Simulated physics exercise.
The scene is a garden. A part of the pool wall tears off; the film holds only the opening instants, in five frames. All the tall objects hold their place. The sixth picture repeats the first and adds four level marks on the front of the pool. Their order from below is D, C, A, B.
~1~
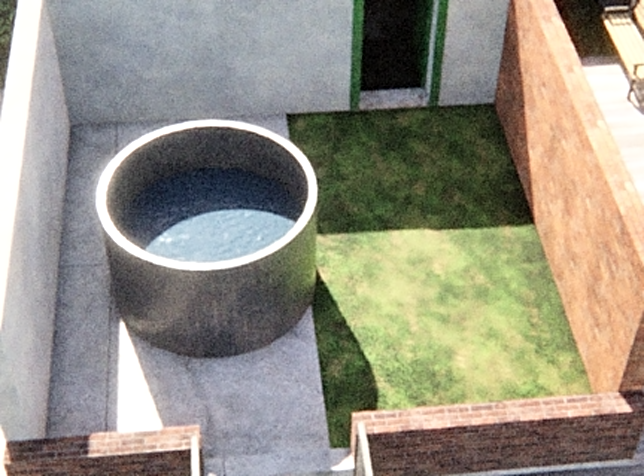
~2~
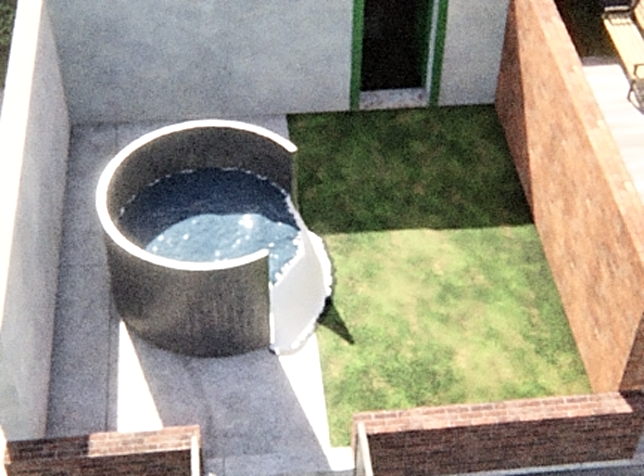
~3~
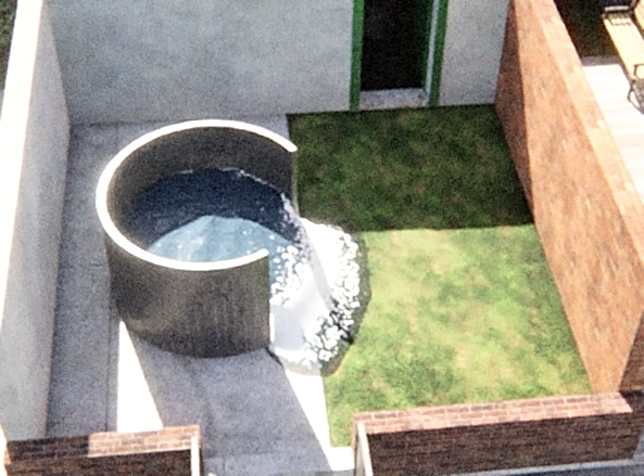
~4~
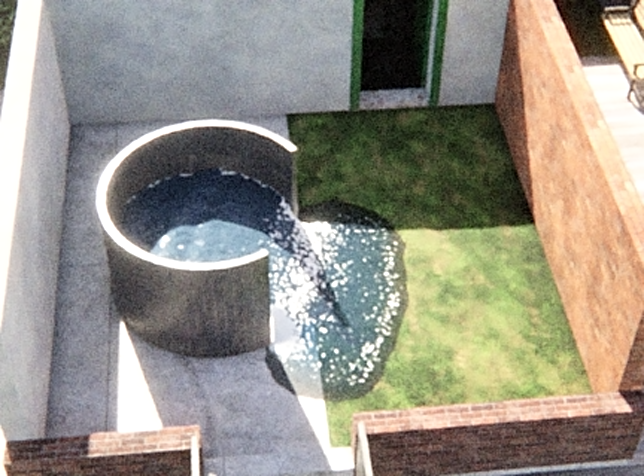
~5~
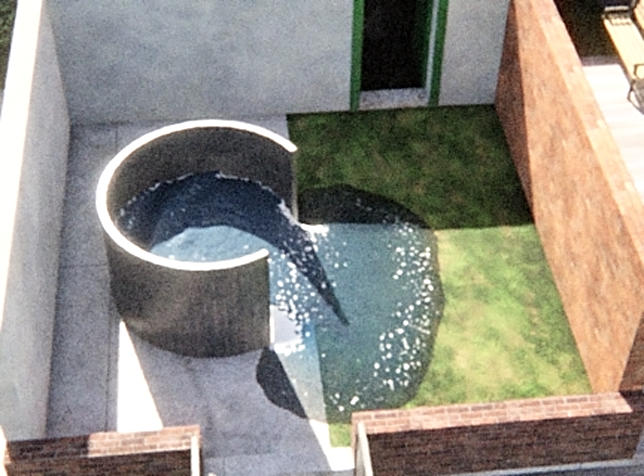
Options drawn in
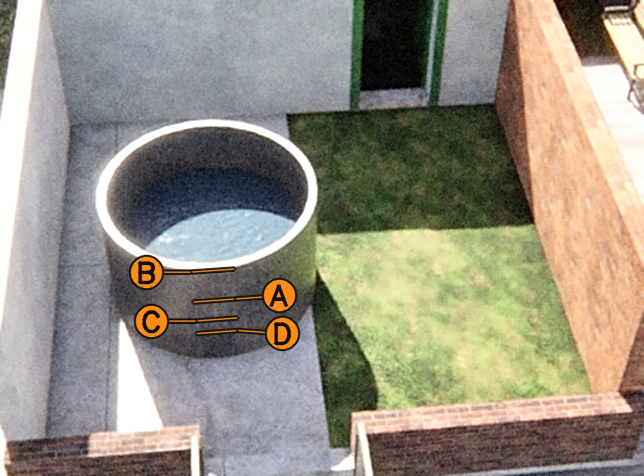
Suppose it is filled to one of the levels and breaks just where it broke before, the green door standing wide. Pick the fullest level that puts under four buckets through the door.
That is level C.
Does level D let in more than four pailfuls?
No, not at all.
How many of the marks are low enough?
Two of the four.
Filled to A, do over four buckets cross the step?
Yes.
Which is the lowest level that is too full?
A it is.
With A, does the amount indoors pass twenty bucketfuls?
No.
In orange, A at (214, 300); B at (212, 270); C at (216, 319); D at (217, 332); from the bottom up D, C, A, B.
With A, about 9 bucketfuls get in.
With B, dozens of bucketfuls pour in.
With C, a bucket or two gets in.
With D, nothing gets over.
